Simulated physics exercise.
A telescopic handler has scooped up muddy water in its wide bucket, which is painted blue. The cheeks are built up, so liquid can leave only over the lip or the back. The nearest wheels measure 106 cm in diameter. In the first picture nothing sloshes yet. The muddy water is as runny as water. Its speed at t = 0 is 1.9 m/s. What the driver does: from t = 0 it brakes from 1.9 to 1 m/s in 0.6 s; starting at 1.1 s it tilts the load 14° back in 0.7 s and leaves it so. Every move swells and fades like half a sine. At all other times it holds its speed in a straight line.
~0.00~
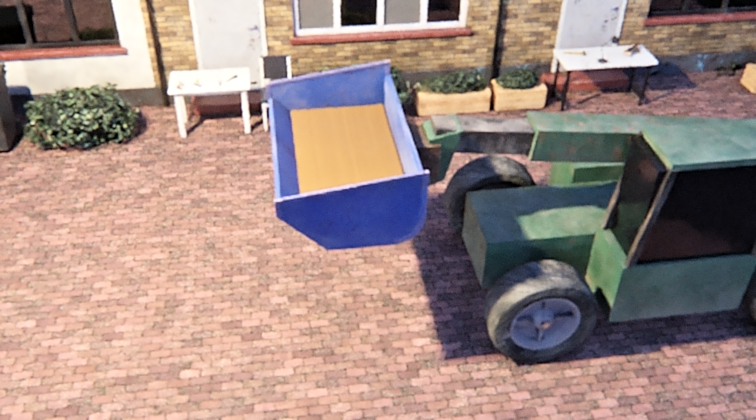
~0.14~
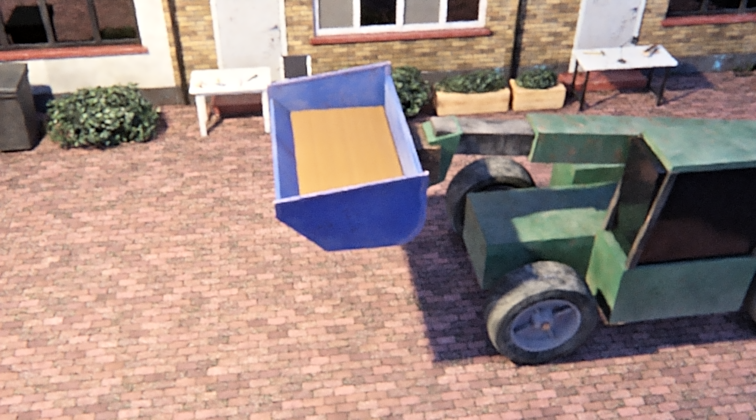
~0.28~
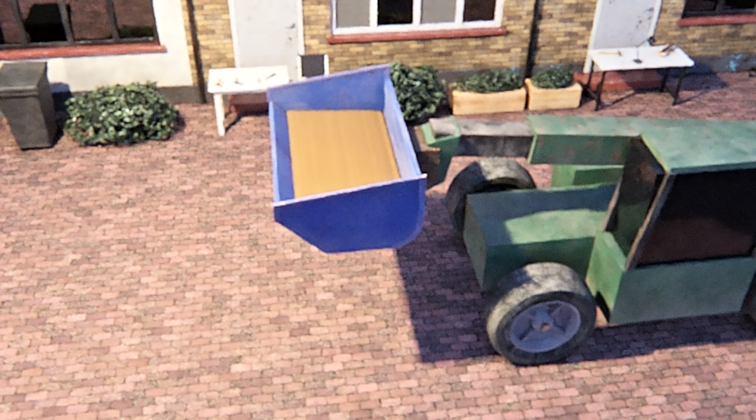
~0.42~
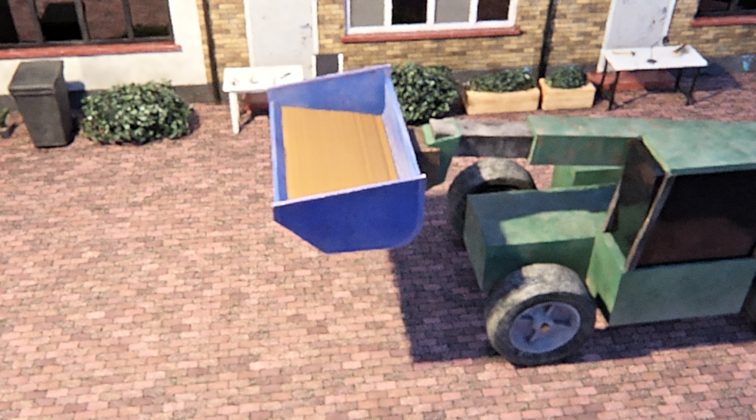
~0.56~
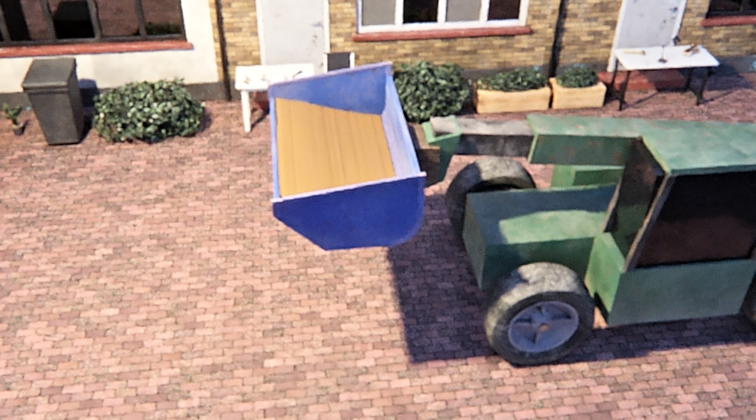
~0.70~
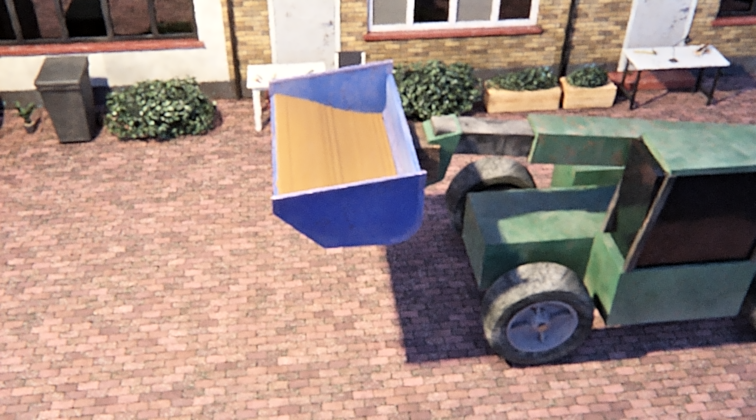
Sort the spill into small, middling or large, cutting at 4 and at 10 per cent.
A small spill.
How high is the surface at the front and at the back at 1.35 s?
About 12 cm in front and 34 cm behind.
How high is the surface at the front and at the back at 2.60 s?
Front 12 cm, back 30 cm.
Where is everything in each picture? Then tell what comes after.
The first frame shows it reaches (313, 110) at the front; it reaches (376, 106) at the back; the lip is at (282, 213); the front is on the left.
The second frame shows it reaches (313, 111) at the front; it reaches (376, 108) at the back.
The third frame shows it reaches (313, 112) at the front; it reaches (376, 112) at the back.
The fourth frame shows it reaches (313, 110) at the front; it reaches (376, 116) at the back.
The fifth frame shows it reaches (314, 106) at the front; it reaches (377, 116) at the back.
The sixth frame shows it reaches (314, 103) at the front; it reaches (377, 114) at the back; the lip is at (279, 211).
By 1.35 s the bucket is at 3° back, the surface stands 34 cm at the back and 12 cm at the front; 1 per cent has gone, over the front.
By 2.00 s the bucket is at 14° back, the surface stands 27 cm at the back and 18 cm at the front; 1 per cent has gone, over the front.
By 2.60 s the bucket is at 14° back, the surface stands 30 cm at the back and 12 cm at the front; 1 per cent has gone, over the front.
By 4.68 s 1 per cent has gone, over the front, 2 of 321 litres.
